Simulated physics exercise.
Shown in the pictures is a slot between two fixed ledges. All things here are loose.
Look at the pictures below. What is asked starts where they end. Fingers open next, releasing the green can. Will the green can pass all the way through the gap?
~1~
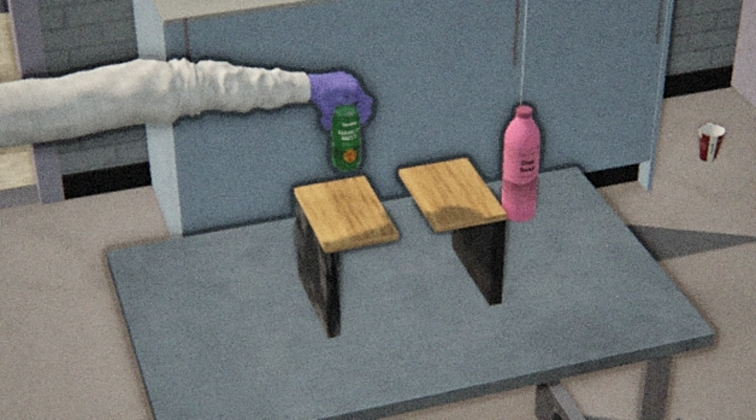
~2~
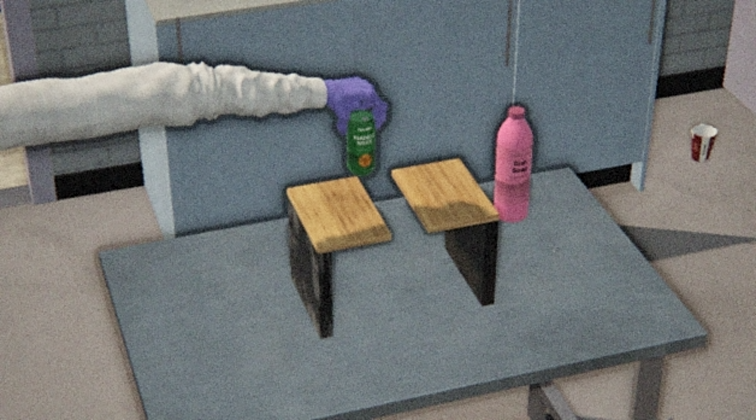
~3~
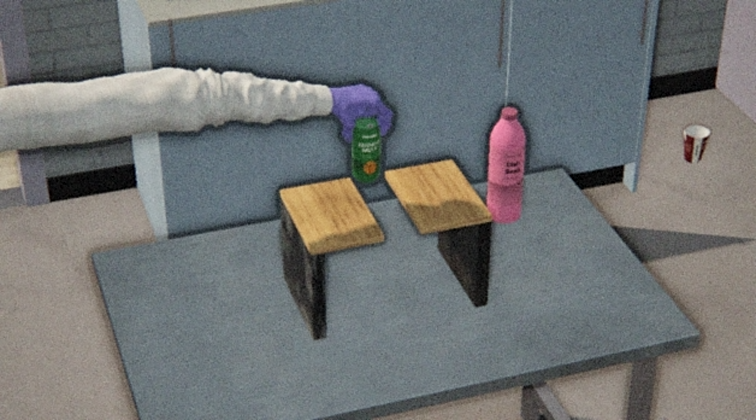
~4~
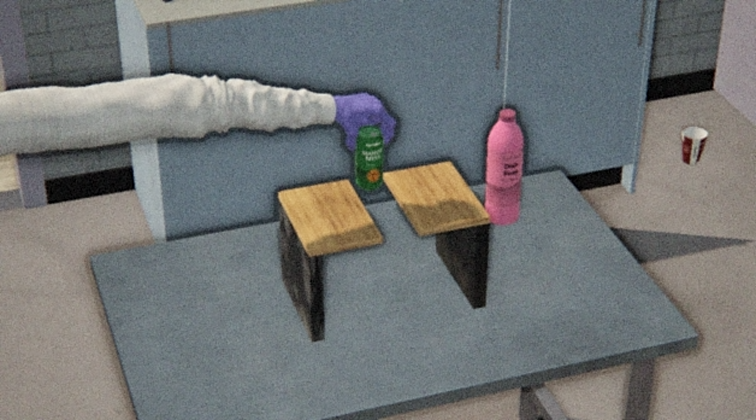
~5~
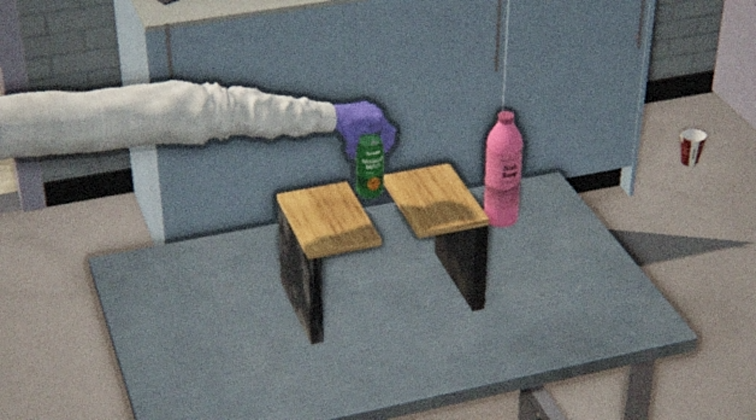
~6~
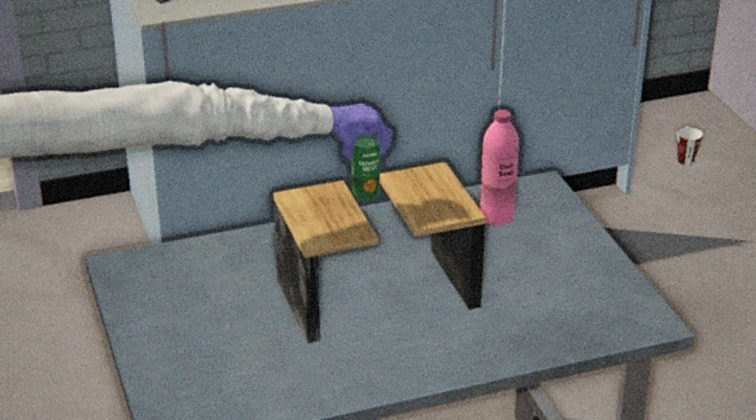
No.
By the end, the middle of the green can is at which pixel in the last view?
It winds up at roughly (388, 194).
Then, 0.30 s on from there, green can turned 25° from how it was put near (378, 184).
Then, 0.40 s on from there, green can turned 63° from how it was put near (389, 193).
In the end, toppled on the stand or table, green can; pink bottle unmoved. At the end, from the last picture's camera, green can near (388, 194). The can lodges.
